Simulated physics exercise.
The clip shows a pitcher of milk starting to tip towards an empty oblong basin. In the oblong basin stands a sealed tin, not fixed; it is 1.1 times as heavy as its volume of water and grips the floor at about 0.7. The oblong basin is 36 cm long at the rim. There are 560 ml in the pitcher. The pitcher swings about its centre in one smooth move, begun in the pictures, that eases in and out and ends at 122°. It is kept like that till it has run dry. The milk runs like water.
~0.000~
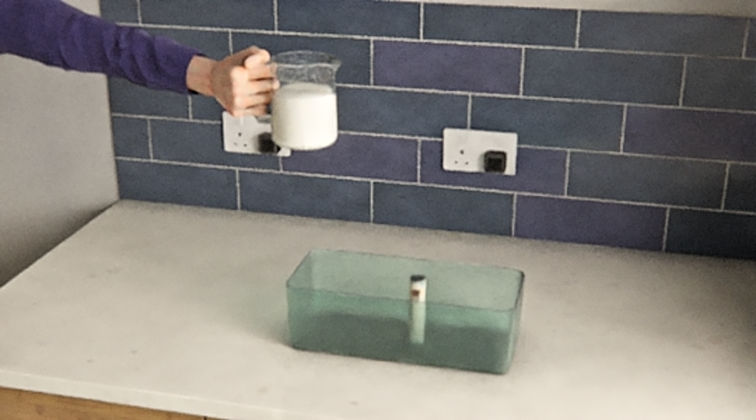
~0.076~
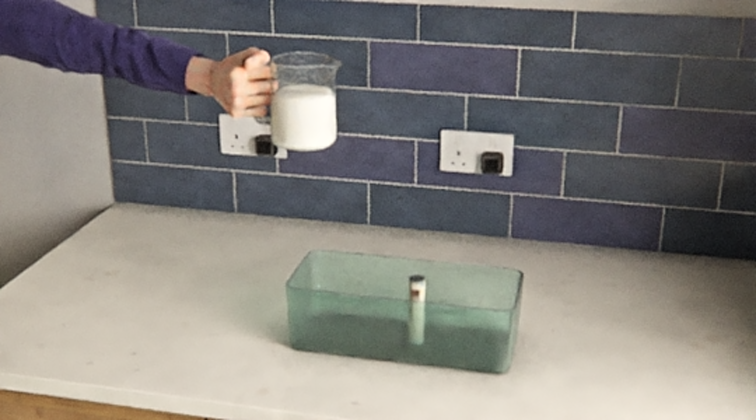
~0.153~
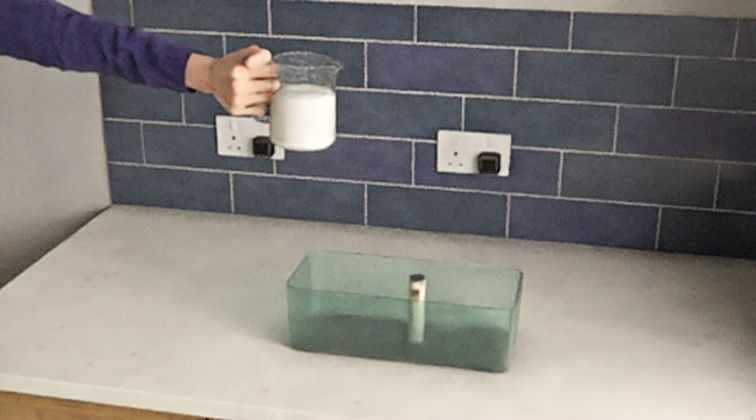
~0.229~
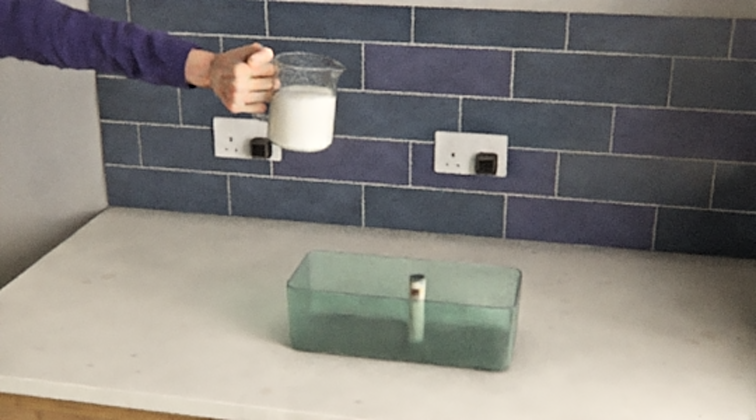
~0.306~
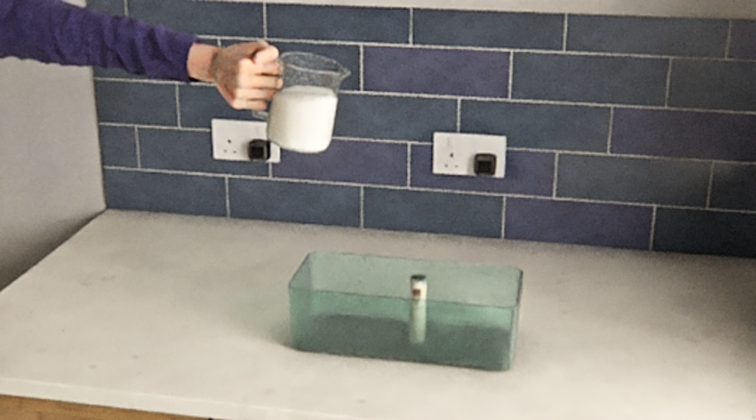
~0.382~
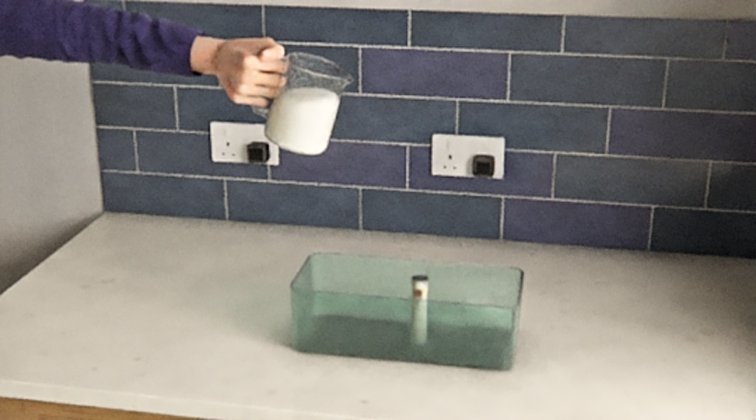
A hand in a purple sleeve held a glass pitcher of milk above and to the left of a green see-through basin on a pale counter, then slowly tilted it a little to the right.
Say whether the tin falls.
The tin falls.
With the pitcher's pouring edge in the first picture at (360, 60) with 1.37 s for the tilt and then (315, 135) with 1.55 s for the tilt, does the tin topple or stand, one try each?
First it falls; then it remains upright.
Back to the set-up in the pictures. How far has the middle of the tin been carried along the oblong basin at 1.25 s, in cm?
Some 4 cm.
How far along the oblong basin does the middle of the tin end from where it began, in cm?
About 10.0 cm.
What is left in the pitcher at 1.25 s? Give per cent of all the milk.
Some 22 per cent.
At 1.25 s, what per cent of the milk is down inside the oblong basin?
Some 40 per cent.
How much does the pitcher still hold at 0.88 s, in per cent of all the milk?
Near 90 in a hundred.
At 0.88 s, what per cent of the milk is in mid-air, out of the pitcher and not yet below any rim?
About 10 per cent.
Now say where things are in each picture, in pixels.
In the first frame, tilt 0°; pouring edge (341, 62); surface from (276, 88) to (333, 92); the oblong basin's rim runs from (299, 268) to (520, 292); the tin's top is at (417, 280).
In the second frame, tilt 1°; pouring edge (341, 64); surface from (276, 89) to (332, 92).
In the third frame, tilt 3°; pouring edge (343, 66); surface from (275, 89) to (333, 93).
In the fourth frame, tilt 6°; pouring edge (345, 69); surface from (276, 90) to (334, 93).
In the fifth frame, tilt 11°; pouring edge (349, 73); surface from (278, 92) to (336, 94).
In the sixth frame, tilt 17°; pouring edge (354, 80); surface from (278, 94) to (338, 96).
By 0.88 s the tilt is 74° and 90 per cent is still to pour; the tin stands where it began.
By 1.25 s the tilt is 111° and 23 per cent is still to pour; the tin leans 37°.
By 1.63 s the tilt is 122° and 0 per cent is still to pour; the tin lies on its side.
By 2.05 s the tilt is 122° and 0 per cent is still to pour; the tin lies on its side.
At rest the tin lies on its side.
